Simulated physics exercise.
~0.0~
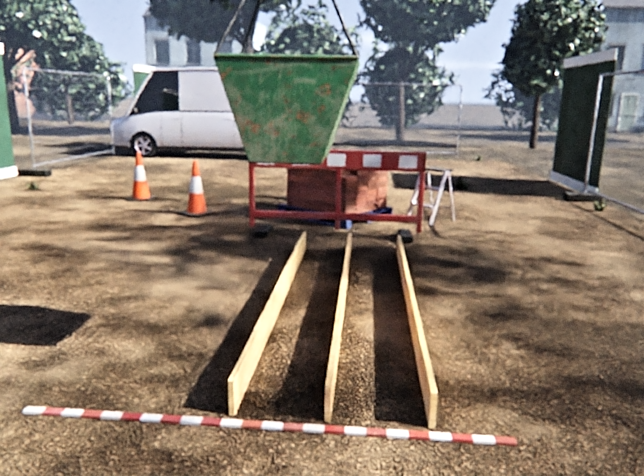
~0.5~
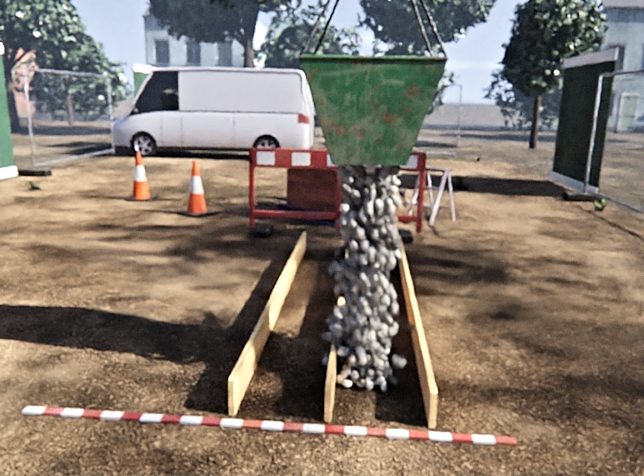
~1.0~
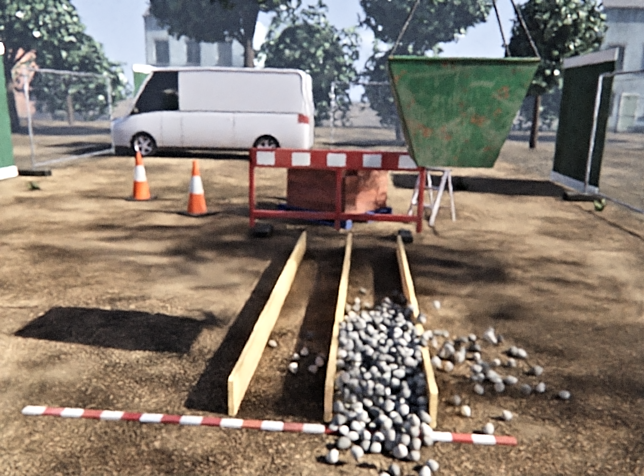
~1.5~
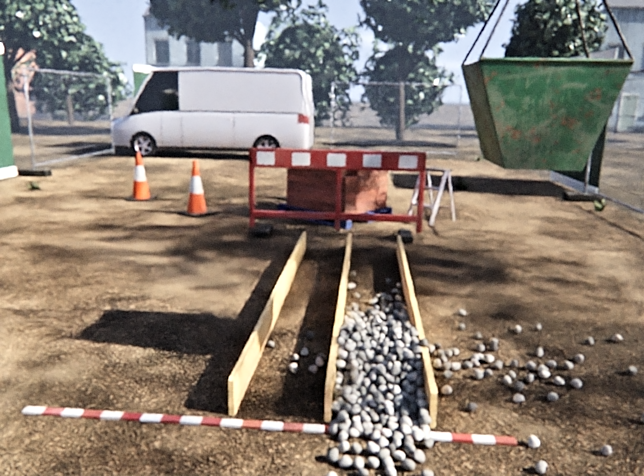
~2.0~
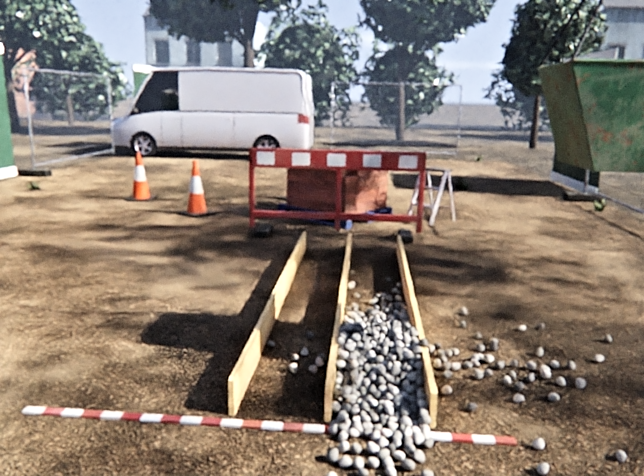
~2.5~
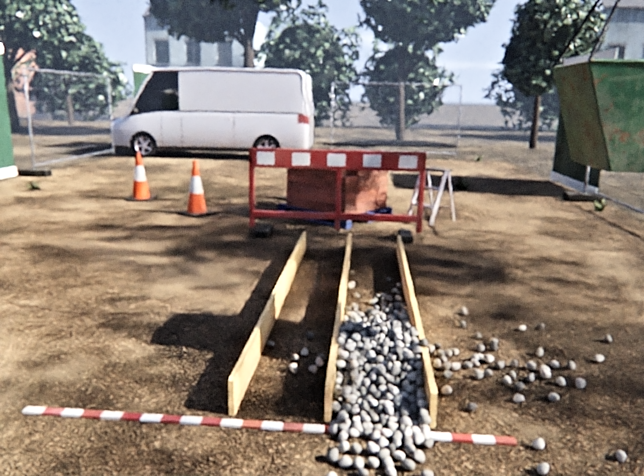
The clip shows a green skip hanging above three wooden boards on bare ground, moving right and dropping round grey stones. Most pile up in the right bay, with a few in the left bay and some scattered farther right, as the emptied skip moves to the right edge.
